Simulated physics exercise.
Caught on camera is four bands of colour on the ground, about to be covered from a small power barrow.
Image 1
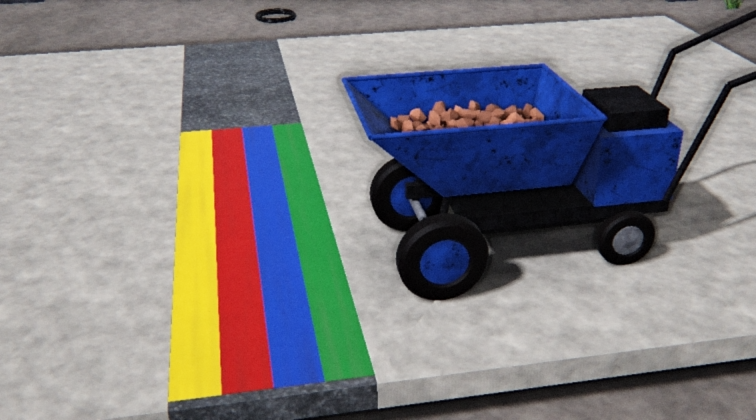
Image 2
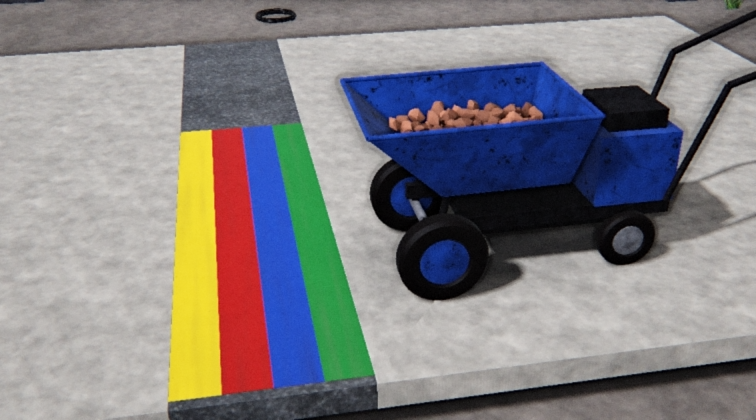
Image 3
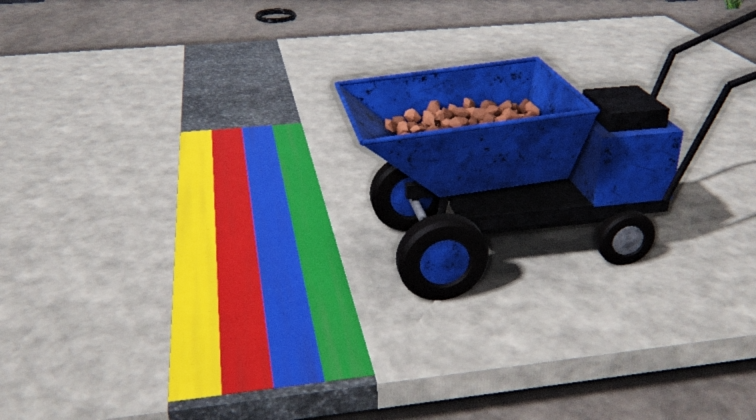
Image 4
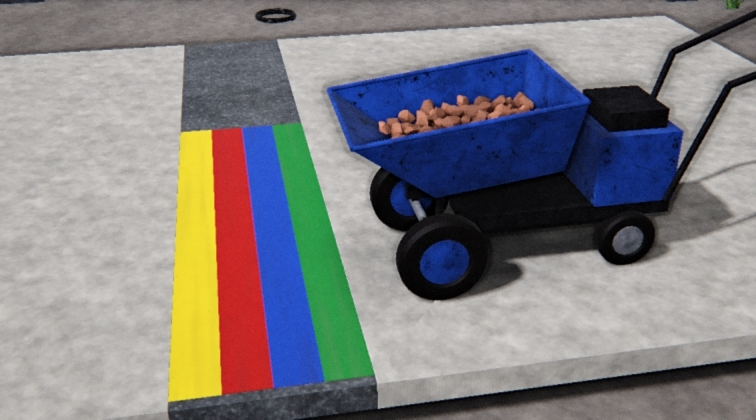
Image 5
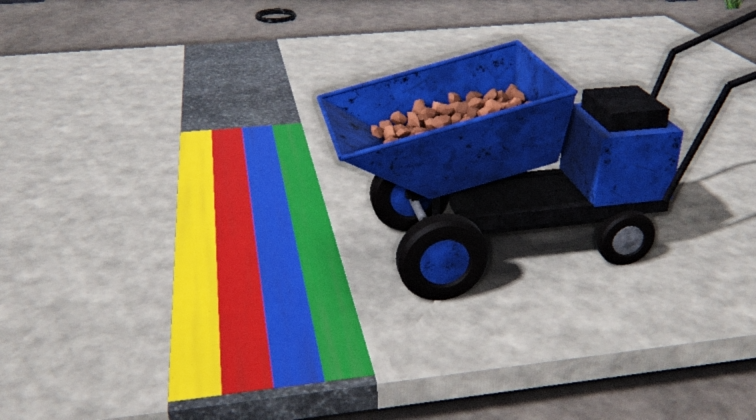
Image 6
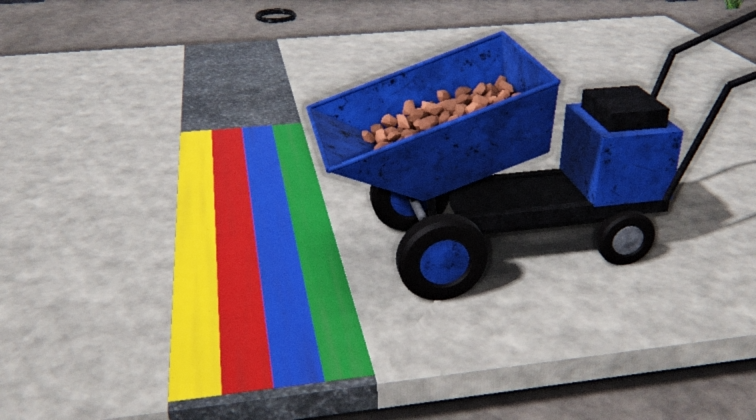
The blue skip of a small power barrow, loaded with lumps of rubble, sits level at first beside yellow, red, blue and green stripes on the ground. It then tilts steadily forward, its front lip dipping to the left while its back end rises clear of the wheeled base.
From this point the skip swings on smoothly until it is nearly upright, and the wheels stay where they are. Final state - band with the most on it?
Red band.
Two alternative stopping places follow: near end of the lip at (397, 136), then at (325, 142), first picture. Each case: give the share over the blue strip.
Some 30 % then some 0 %.
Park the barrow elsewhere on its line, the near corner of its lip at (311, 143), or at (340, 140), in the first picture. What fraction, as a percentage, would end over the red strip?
First try: 10 per cent; second try: 30 per cent.
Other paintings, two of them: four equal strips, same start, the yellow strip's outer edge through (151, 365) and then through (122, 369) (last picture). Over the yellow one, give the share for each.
Shares: 10 %; then 10 %.
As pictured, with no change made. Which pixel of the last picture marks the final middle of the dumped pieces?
Somewhere around (231, 271) in the last picture.
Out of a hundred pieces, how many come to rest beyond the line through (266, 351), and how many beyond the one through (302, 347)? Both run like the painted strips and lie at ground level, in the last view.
First roughly 60 percent, then 70 percent.
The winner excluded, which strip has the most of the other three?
The yellow one comes second.
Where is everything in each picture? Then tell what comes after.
The first picture shows lip of the skip near (371, 138), level; top of the load near (478, 128), lumps of rubble; green strip near (340, 337); blue strip near (293, 343); red strip near (244, 349); yellow strip near (195, 355).
The second picture shows lip of the skip near (369, 139), level; top of the load near (477, 128).
The third picture shows lip of the skip near (363, 143), tipped barely; top of the load near (490, 121).
The fourth picture shows lip of the skip near (353, 149), tipped a little; top of the load near (495, 126).
The fifth picture shows lip of the skip near (342, 159), tipped a little; top of the load near (502, 119).
The sixth picture shows lip of the skip near (329, 171), tipped clearly; top of the load near (507, 116); green strip near (340, 337); blue strip near (293, 343); red strip near (244, 349); yellow strip near (195, 355).
Shortly afterwards, skip tipped steeply; the whole lot in the skip.
Next, skip tipped right over; near two thirds in the skip; a little over the blue strip; near a quarter over the red strip; only a few over the yellow strip.
Some moments later, skip tipped right over; near a quarter in the skip; a little over the blue strip; near a third over the red strip; near a quarter over the yellow strip; a little off the paint.
In the end, skip tipped right over; near a quarter in the skip; none at all over the green strip; a little over the blue strip; near a third over the red strip; near a quarter over the yellow strip; a little off the paint.
